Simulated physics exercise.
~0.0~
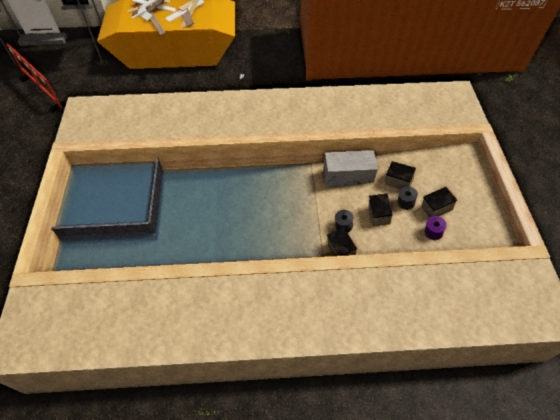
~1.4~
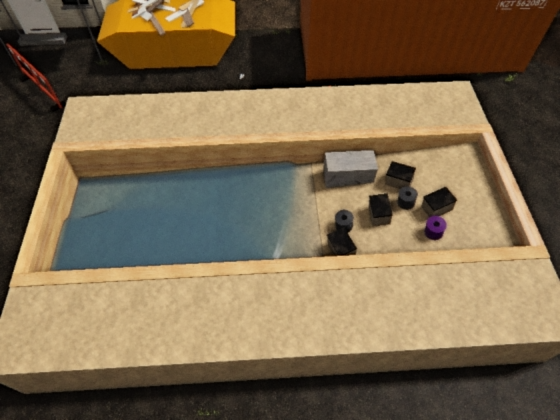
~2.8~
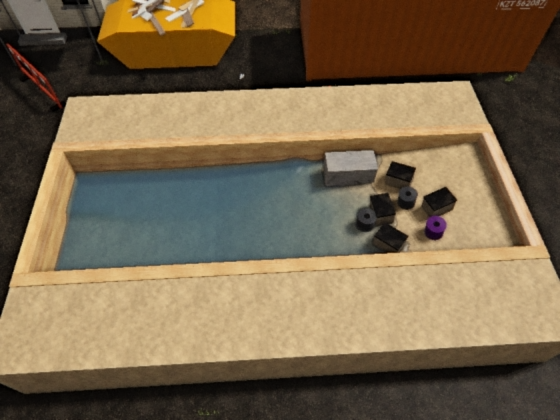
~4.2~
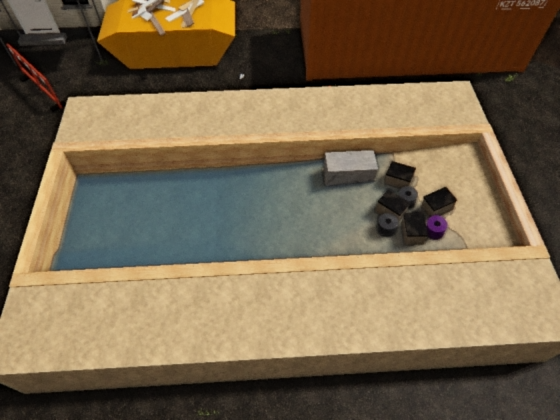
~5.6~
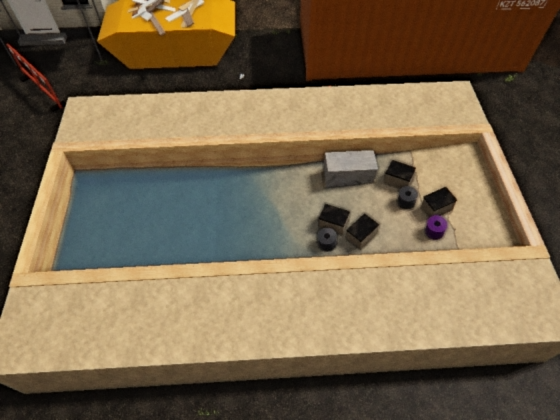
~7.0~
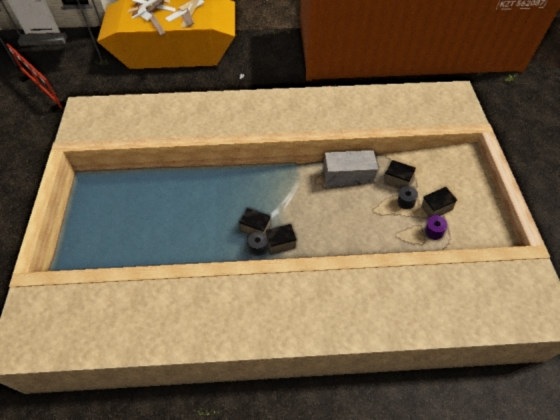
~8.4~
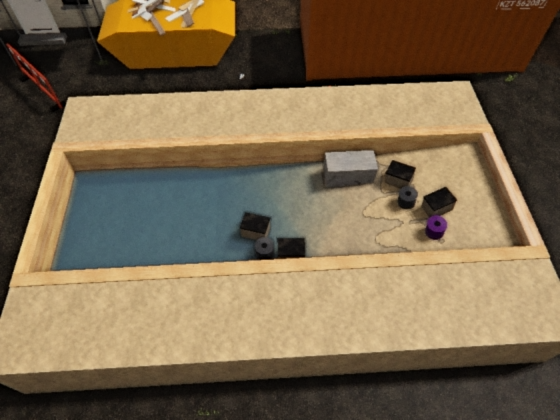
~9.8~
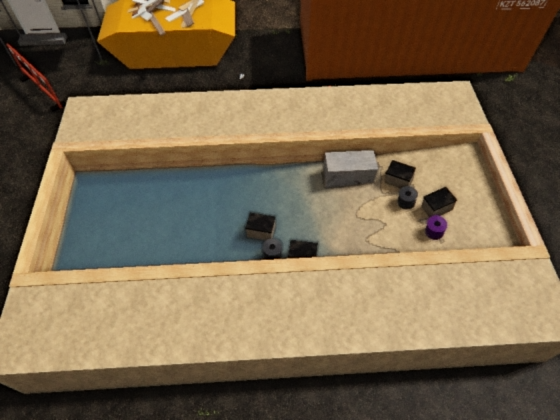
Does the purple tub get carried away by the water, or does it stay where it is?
The purple tub stays where it is on the slope, while a dark tub and two chests are pulled left into the water.
Water surges right up a slope, then drags two dark chests and a tub left.
